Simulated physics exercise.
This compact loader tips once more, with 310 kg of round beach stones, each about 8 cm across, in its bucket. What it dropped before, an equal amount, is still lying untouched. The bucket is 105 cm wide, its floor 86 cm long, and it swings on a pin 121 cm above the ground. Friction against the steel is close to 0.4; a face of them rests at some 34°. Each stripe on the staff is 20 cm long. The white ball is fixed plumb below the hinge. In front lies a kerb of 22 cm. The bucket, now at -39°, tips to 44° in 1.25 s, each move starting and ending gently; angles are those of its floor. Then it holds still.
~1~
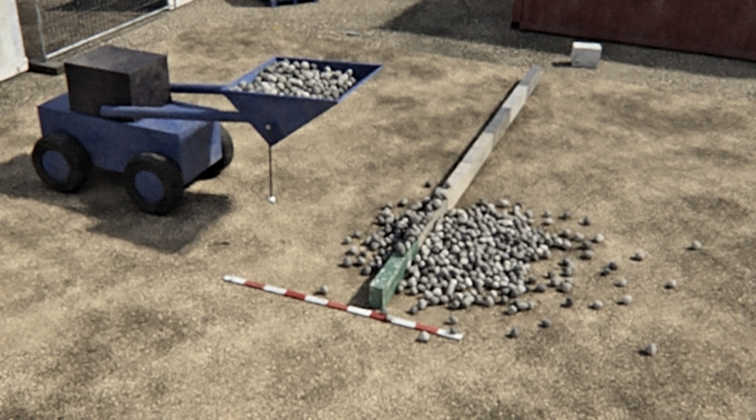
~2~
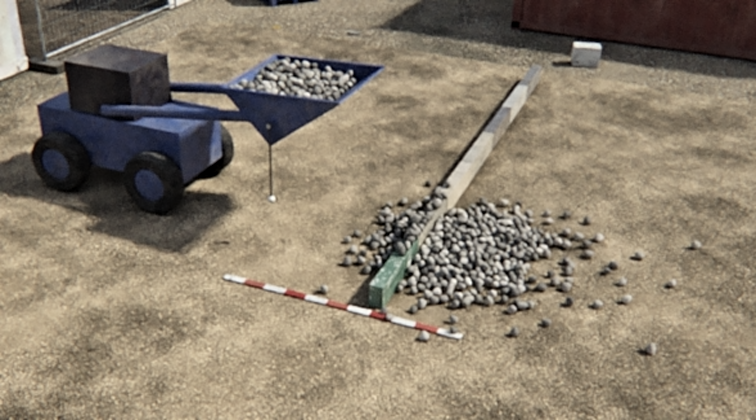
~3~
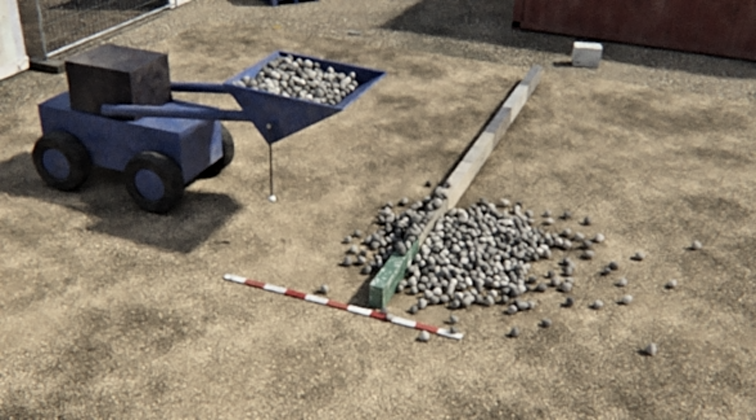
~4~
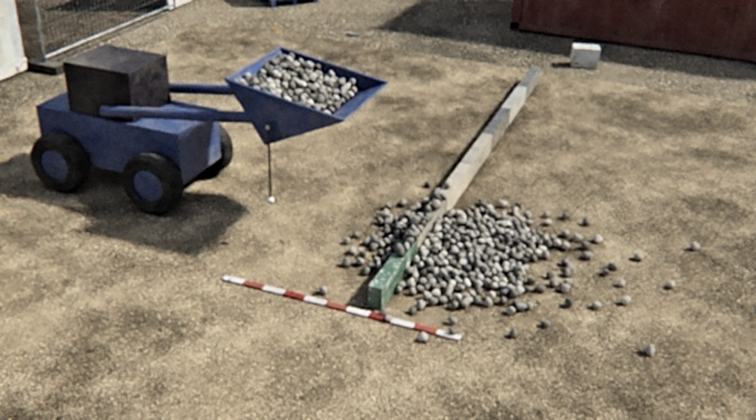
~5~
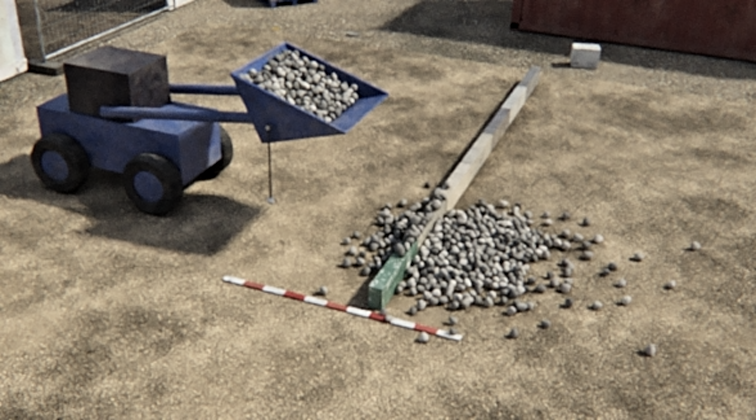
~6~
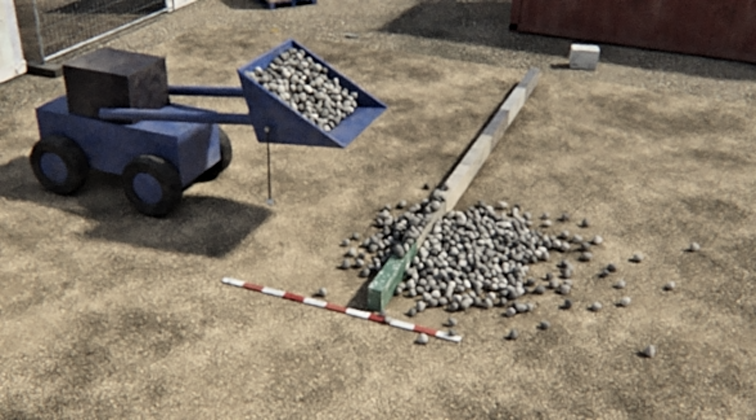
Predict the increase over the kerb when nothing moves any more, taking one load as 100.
About 0 per cent.
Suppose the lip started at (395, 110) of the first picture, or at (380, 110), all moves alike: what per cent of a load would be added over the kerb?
About 40 and 20 per cent.
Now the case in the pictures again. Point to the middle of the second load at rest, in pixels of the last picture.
Near (376, 229).
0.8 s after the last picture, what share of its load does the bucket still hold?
About 35 per cent.
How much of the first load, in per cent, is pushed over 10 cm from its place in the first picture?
Roughly 5 per cent of them.
Then, 0.4 s after the last picture the floor is at 31°; in per cent of one load, 99 in the bucket, 19 on this side of the kerb, 82 over the kerb; the foremost stones are at (639, 286).
Then, 0.8 s after the last picture the floor is at 44°; in per cent of one load, 34 in the bucket, 84 on this side of the kerb, 82 over the kerb; the foremost stones are at (639, 286).
Then, 1.2 s after the last picture the floor is at 44°; in per cent of one load, 0 in the bucket, 118 on this side of the kerb, 82 over the kerb; the foremost stones are at (639, 286).
Then, 3.7 s after the last picture the floor is at 44°; in per cent of one load, 0 in the bucket, 118 on this side of the kerb, 82 over the kerb; the foremost stones are at (639, 286). Net gain over the kerb, 0.
